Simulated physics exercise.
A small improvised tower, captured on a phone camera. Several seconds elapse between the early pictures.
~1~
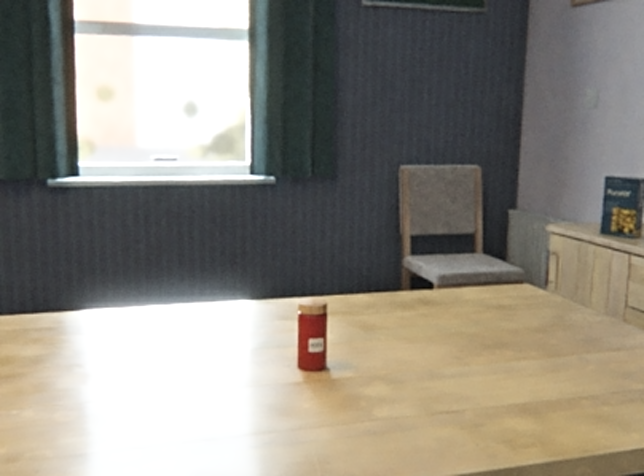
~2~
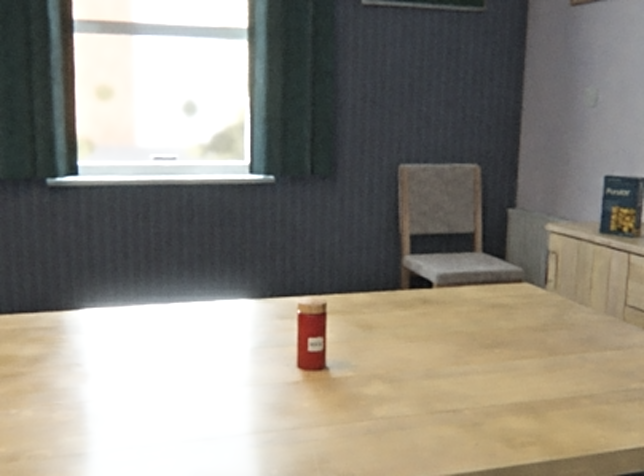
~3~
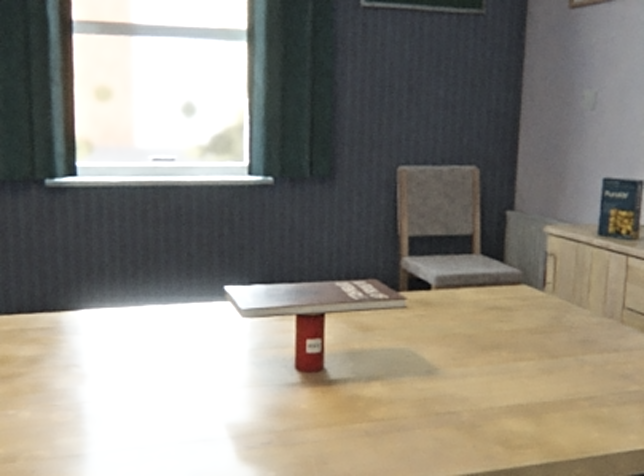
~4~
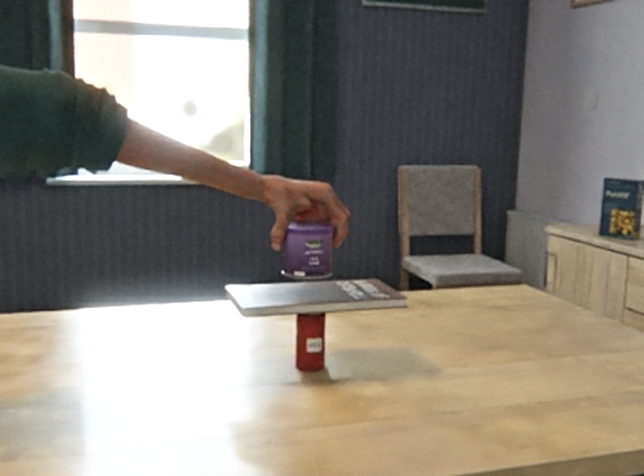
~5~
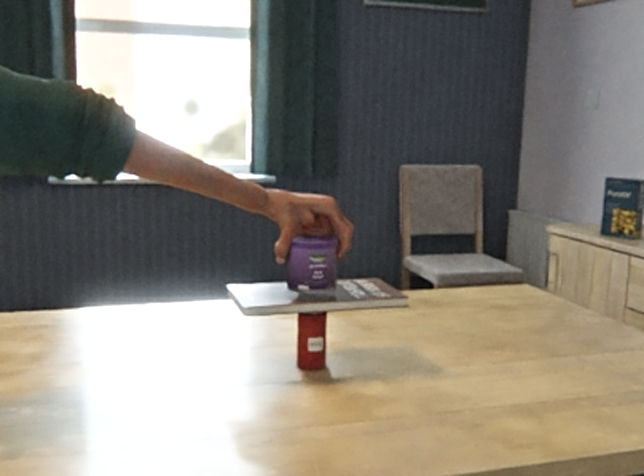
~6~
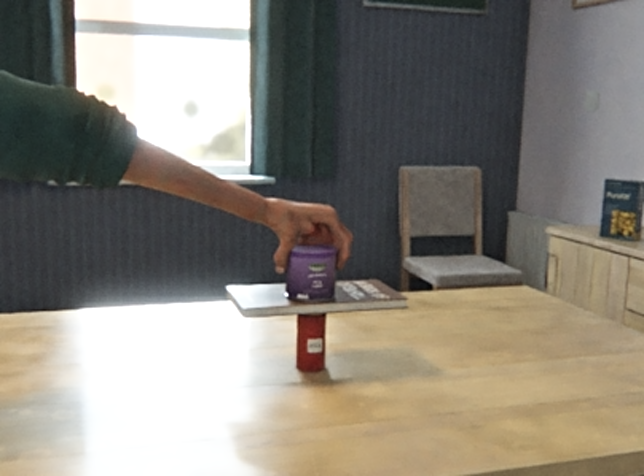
On a wooden table near a window, a small red container stood alone, then a book appeared lying flat across its top, and a hand from the left lowered a purple tin onto the book.
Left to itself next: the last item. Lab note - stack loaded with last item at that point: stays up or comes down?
Observed: Stays up.
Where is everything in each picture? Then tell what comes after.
In the first frame, the last thing is not in view yet.
In the second frame, the last thing is not in view yet.
In the third frame, the last thing is not in view yet; brown book (314, 297).
In the fourth frame, on its way; purple tin (308, 250); brown book (315, 296).
In the fifth frame, on its way; purple tin (312, 263); brown book (316, 296).
In the sixth frame, in place under the hand; purple tin (311, 272); brown book (316, 297).
Then, 0.80 s after the last picture, nothing has stirred.
Then, 1.70 s after the last picture, purple tin resting near (311, 273).
At rest, all 3 in place. Seen from the same camera at the end, purple tin near (311, 273). The stack keeps its balance.
